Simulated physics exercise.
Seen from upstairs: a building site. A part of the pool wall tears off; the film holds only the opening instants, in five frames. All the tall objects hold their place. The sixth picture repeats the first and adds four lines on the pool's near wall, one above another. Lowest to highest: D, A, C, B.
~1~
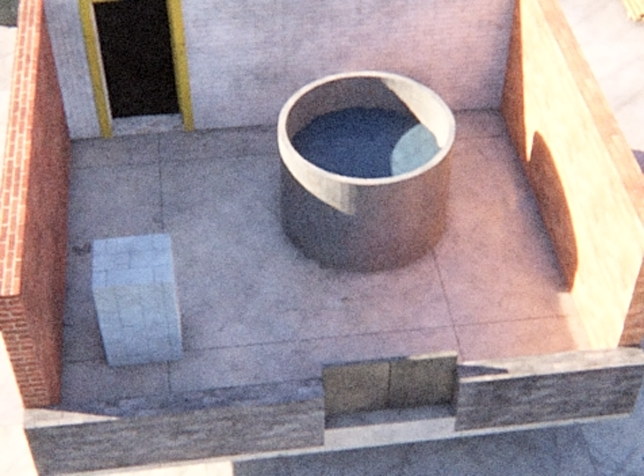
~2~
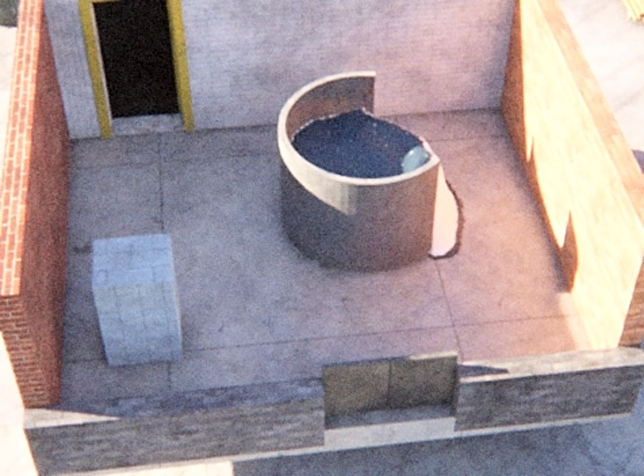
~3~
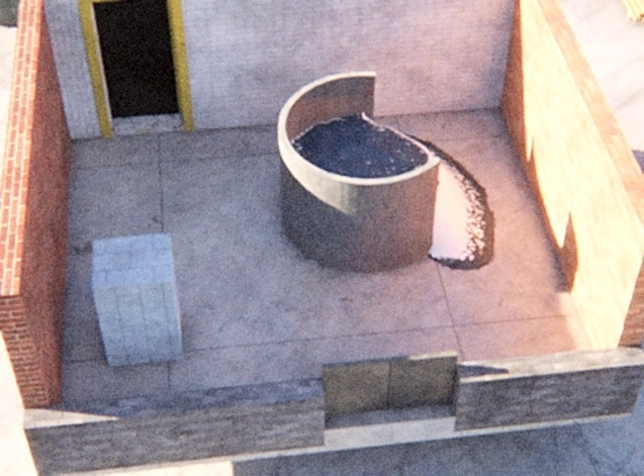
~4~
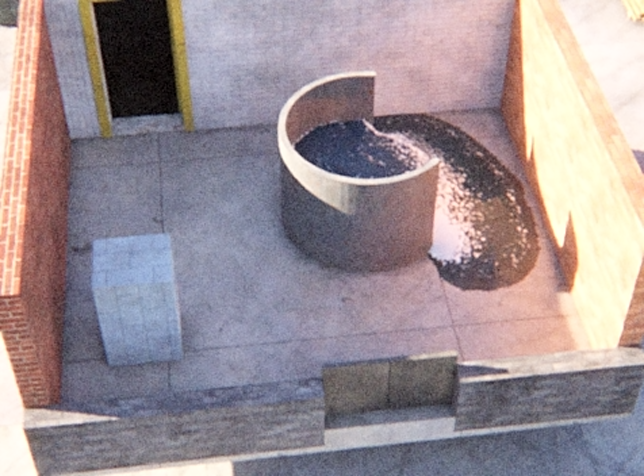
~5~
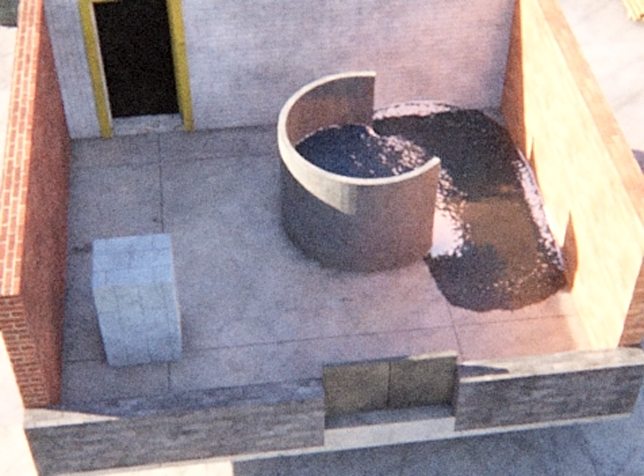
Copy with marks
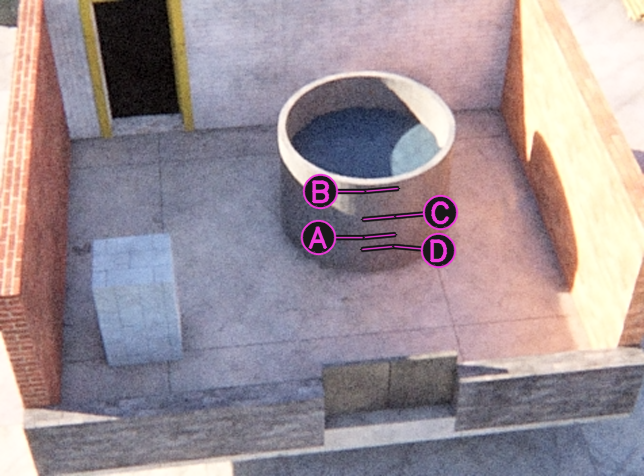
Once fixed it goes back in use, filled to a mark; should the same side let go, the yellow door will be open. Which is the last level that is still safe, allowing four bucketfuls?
The limit is C.
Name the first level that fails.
Here it is level B.
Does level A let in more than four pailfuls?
No, not at all.
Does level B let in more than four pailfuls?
Yes, it does.
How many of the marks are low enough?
Three of them.
In magenta, A at (378, 236); B at (381, 189); C at (379, 217); D at (378, 247); from the bottom up D, A, C, B.
For level A, nothing gets over.
For level B, about 9 bucketfuls get in.
For level C, a bucket or two gets in.
For level D, nothing gets over.
